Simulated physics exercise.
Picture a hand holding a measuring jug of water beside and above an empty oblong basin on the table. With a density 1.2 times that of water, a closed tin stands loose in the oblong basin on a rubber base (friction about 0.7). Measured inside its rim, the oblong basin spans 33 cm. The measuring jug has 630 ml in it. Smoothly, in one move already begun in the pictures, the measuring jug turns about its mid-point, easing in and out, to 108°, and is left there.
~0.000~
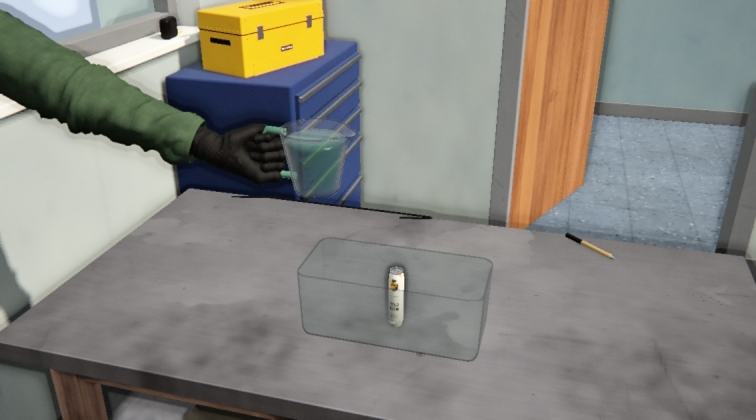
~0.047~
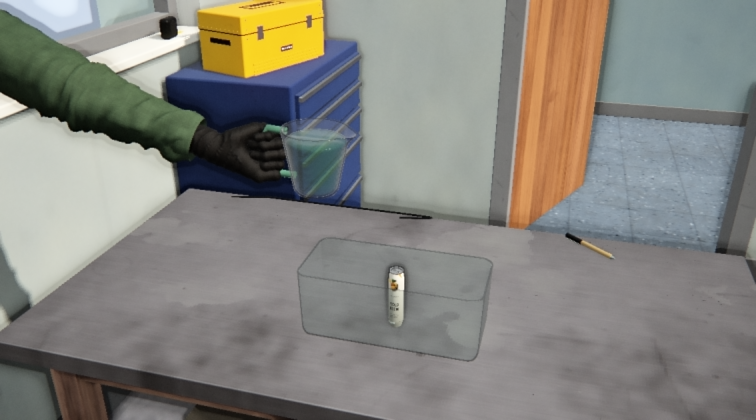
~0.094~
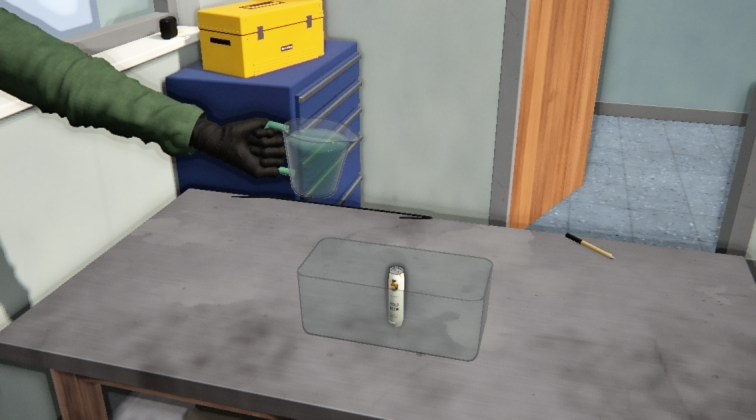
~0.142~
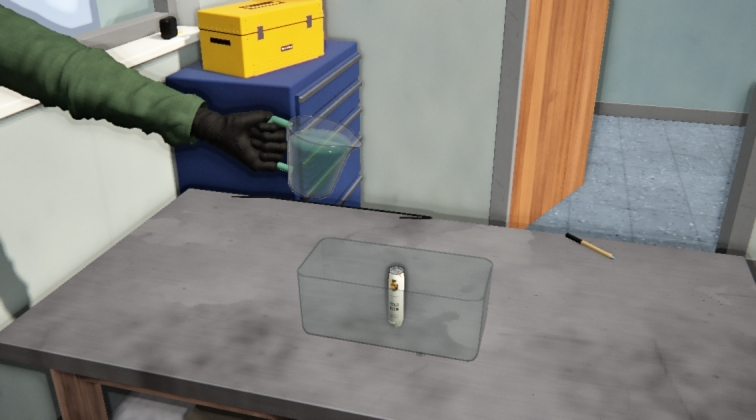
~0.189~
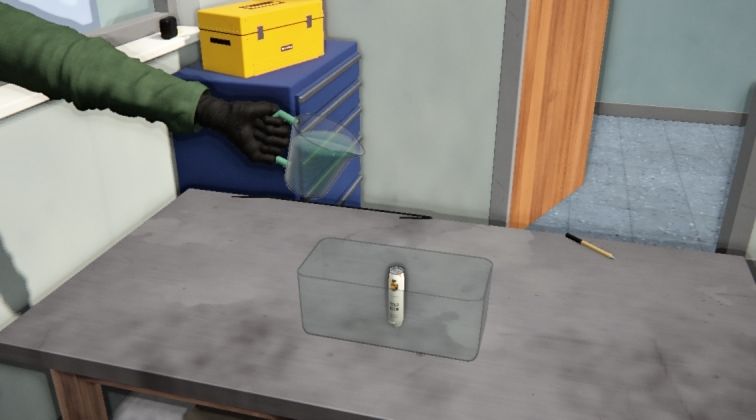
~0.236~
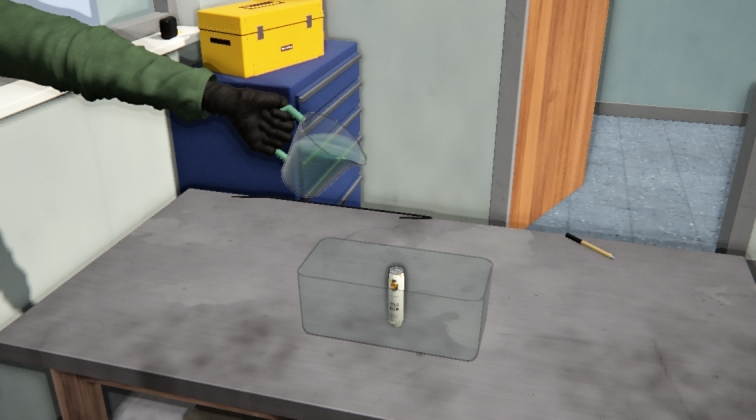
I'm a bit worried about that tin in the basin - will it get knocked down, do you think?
Yes, I think it will go over.
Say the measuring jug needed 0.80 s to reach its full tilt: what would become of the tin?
Result: Tin tipped over.
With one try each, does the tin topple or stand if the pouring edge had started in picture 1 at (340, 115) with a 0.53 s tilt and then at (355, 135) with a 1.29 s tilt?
The tin overturns the first time and overturns the second time.
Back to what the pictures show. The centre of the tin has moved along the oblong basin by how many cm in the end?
It finishes around 10.0 cm from where it began.
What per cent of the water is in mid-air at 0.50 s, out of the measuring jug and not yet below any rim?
About 40 per cent.
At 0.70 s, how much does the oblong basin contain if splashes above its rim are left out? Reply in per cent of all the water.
Around 80 in a hundred.
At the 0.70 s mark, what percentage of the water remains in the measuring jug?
I reckon near 4 per cent still sits there.
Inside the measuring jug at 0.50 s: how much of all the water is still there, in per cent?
Roughly 42 percent.
After 0.50 s the tilt is 98° and 41 per cent is still to pour; the tin stands where it began.
After 0.70 s the tilt is 108° and 4 per cent is still to pour; the tin leans 7°.
After 0.90 s the tilt is 108° and 0 per cent is still to pour; the tin leans 48°.
After 1.12 s the tilt is 108° and 0 per cent is still to pour; the tin lies on its side.
In the end the tin lies on its side.
